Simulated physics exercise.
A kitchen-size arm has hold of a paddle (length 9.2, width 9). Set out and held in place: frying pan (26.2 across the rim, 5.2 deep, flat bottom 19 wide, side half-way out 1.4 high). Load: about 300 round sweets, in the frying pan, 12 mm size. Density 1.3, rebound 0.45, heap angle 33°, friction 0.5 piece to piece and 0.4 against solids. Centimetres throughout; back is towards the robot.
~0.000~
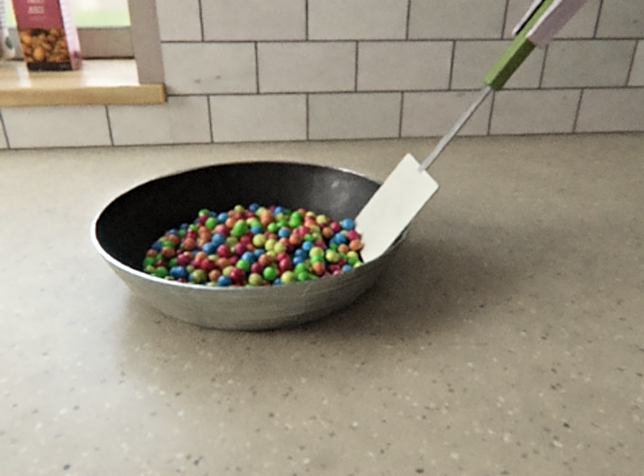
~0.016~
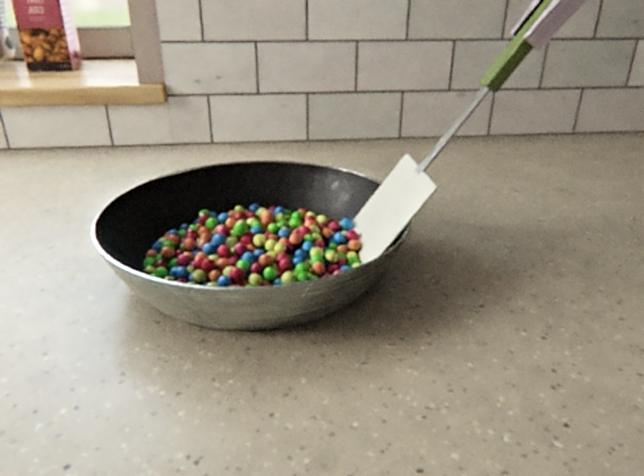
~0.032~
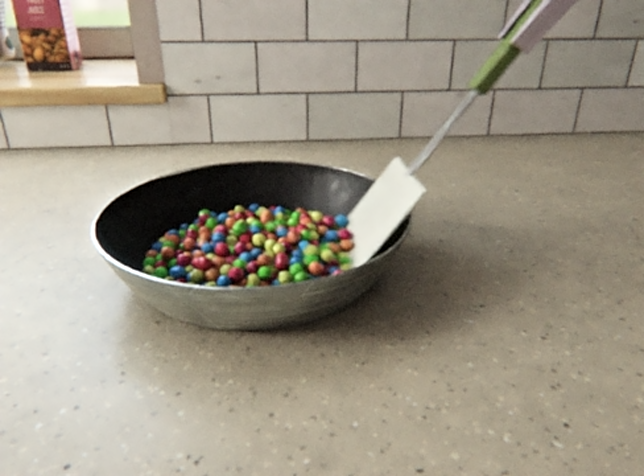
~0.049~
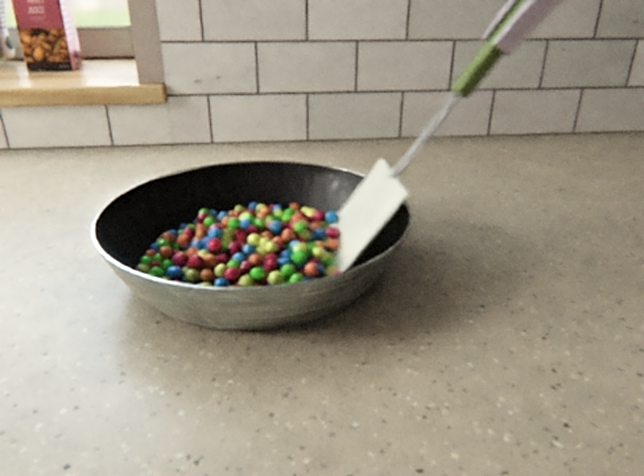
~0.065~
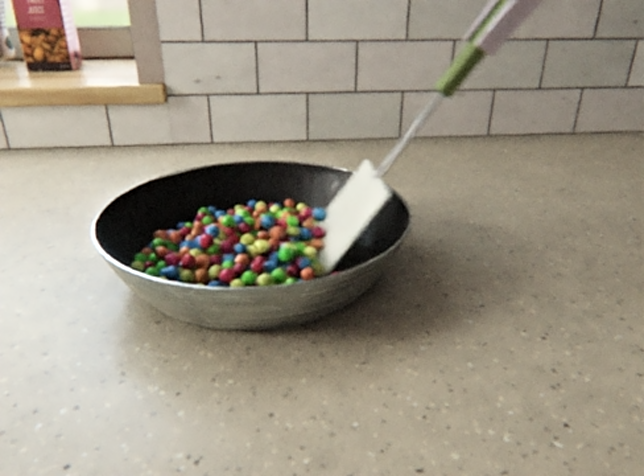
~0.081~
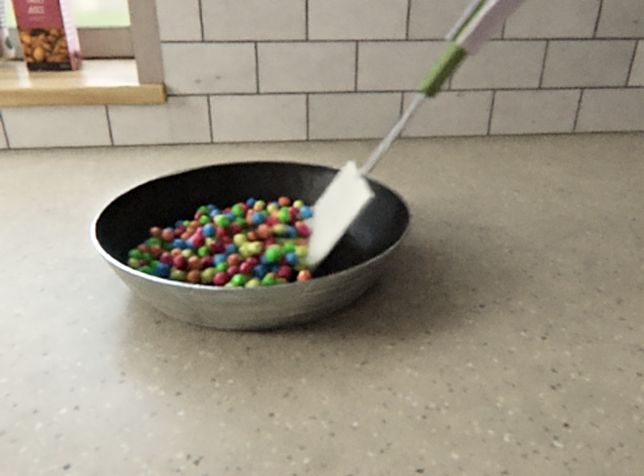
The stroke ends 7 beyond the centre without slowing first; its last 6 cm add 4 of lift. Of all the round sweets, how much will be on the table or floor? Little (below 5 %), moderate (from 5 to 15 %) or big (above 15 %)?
Answer: Moderate; from 5 to 15 % of the round sweets finish on the table or floor.
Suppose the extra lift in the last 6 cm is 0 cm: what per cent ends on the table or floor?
About 0 per cent.
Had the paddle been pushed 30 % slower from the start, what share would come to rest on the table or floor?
In that case some 0 per cent.
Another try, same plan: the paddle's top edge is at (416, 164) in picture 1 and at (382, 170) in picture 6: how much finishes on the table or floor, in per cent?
Some 0 per cent.
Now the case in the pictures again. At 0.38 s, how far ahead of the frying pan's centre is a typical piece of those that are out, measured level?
Roughly 20 cm.
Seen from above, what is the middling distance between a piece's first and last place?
Roughly 4 cm.
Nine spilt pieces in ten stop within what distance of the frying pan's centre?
About 40 cm.
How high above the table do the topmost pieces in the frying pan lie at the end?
Roughly 5.0 cm.
By 0.12 s, sloping 54°, highest piece 4 above the table; 303 in the frying pan.
By 0.16 s, sloping 54°, highest piece 6 above the table; 303 in the frying pan.
By 0.38 s, sloping 54°, highest piece 7 above the table; 282 in the frying pan, 20 on the table or floor, 1 on the blade or in flight.
By 1.43 s, sloping 54°, highest piece 5 above the table; 282 in the frying pan, 21 on the table or floor.
Final count, 282 in the frying pan, 21 on the table or floor. That is 7 % on the table or floor.
